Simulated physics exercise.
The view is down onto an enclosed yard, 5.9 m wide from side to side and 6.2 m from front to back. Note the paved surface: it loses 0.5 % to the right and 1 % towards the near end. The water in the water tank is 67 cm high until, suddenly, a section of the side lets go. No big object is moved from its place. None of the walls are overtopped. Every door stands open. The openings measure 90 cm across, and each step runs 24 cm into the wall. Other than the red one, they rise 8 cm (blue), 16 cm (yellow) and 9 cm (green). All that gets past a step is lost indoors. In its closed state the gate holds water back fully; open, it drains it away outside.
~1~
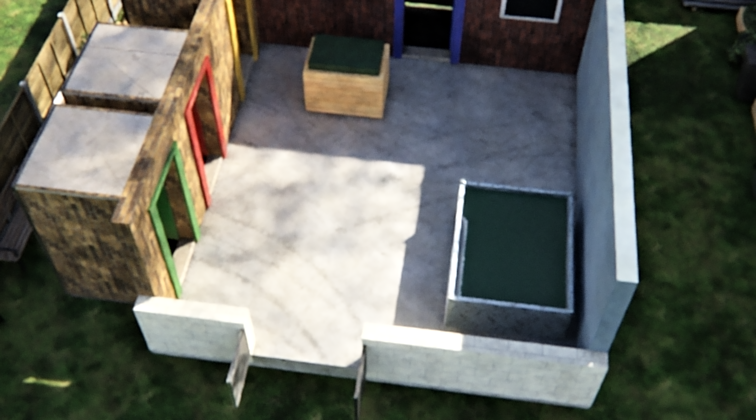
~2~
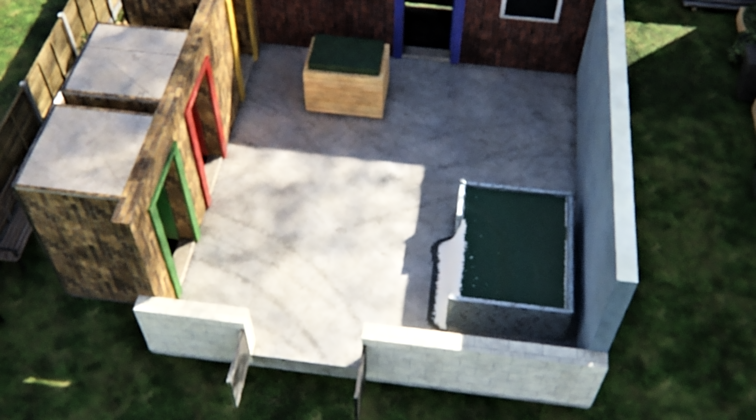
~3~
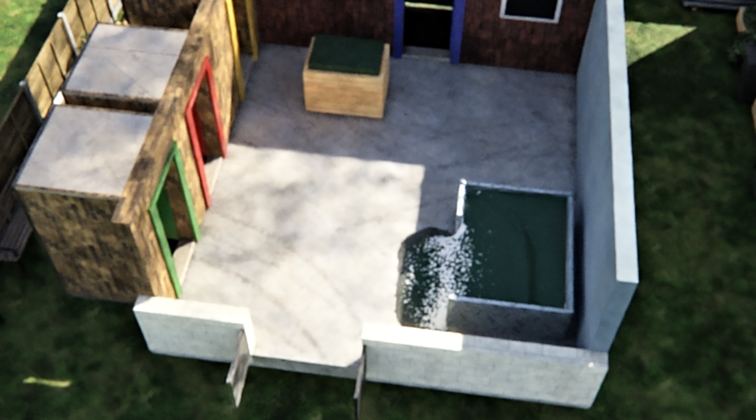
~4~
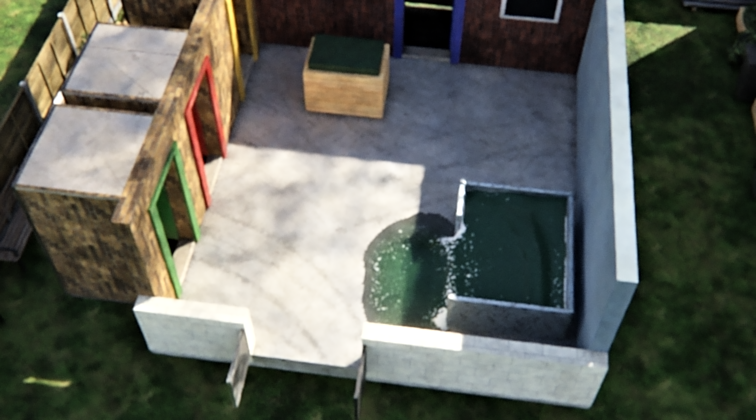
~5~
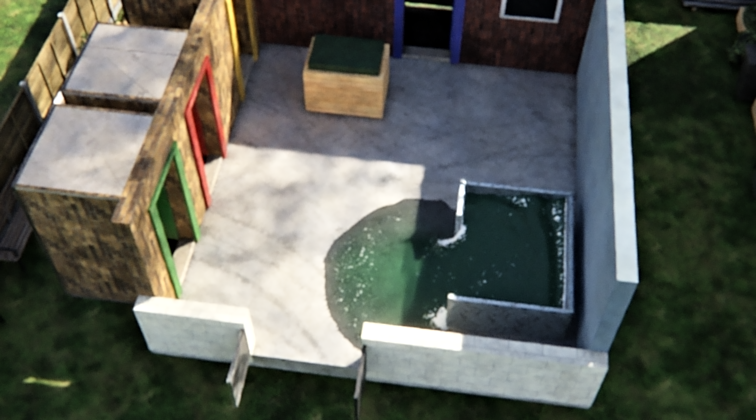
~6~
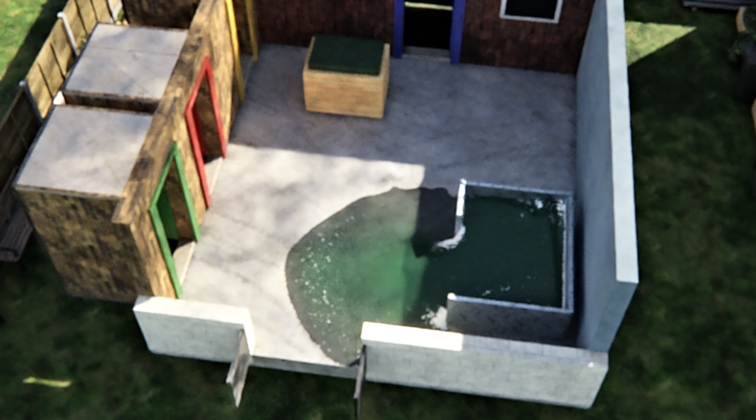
A walled tank opens on its left side and green water spreads across the paved yard.
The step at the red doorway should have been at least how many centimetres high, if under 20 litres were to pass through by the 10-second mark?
At least some 12 cm.
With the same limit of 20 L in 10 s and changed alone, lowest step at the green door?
Green - roughly 22 cm.
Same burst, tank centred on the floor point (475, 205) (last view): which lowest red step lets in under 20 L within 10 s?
In that case about 22 cm.
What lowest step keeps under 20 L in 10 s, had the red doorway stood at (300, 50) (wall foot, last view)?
Minimum: About 8.0 cm.
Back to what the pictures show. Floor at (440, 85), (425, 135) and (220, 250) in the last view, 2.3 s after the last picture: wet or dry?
Status: Clear / clear / submerged.
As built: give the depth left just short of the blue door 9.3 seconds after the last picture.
Some 3.0 cm.
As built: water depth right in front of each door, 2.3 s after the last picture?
Depths in cm: Blue 0, red 15, yellow 3, green 22.
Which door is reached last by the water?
The answer is the blue door.
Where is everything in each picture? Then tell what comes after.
In the first picture, the water tank at (513, 246) is whole and still, 67 cm deep; the red door at (207, 138) is dry.
In the second picture, the front is at (432, 318), 0.3 m from the gap at (454, 275); 0.3 m2 of floor is wet, 67 cm left at the back.
In the third picture, the gap is at (454, 276), the front 0.8 m out at (403, 263); the back of the water tank holds 67 cm.
In the fourth picture, the front is at (370, 275), 1.3 m from the gap at (454, 276); 2.4 m2 of floor is wet, 62 cm left at the back.
In the fifth picture, the gap is at (454, 276), the front 1.9 m out at (330, 274); the back of the water tank holds 56 cm.
In the sixth picture, the front is at (290, 273), 2.5 m from the gap at (454, 276); 5.7 m2 of floor is wet, 57 cm left at the back; 2.0 m in a straight line remain to the red door at (207, 138).
Then, 0.7 s after the last picture water covers 40 % of the floor, deepest (29 cm) near (435, 297); it has not reached the red door.
Then, 2.3 s after the last picture water covers 45 % of the floor, deepest (28 cm) near (181, 330); 15 cm at the red door, 30 litres in over its 9 cm step.
Then, 9.3 s after the last picture water covers 95 % of the floor, deepest (8 cm) near (569, 208); 4 cm at the red door, 46 litres in over its 9 cm step.
At the red door as built, the water peaked near 18 cm, 1.5 s after the last picture.
Run again over the same 10 s with other heights there, 28 litres in over 11 cm, 8 litres over 14.5 cm. The limit of 20 litres is kept from about 12 cm up.
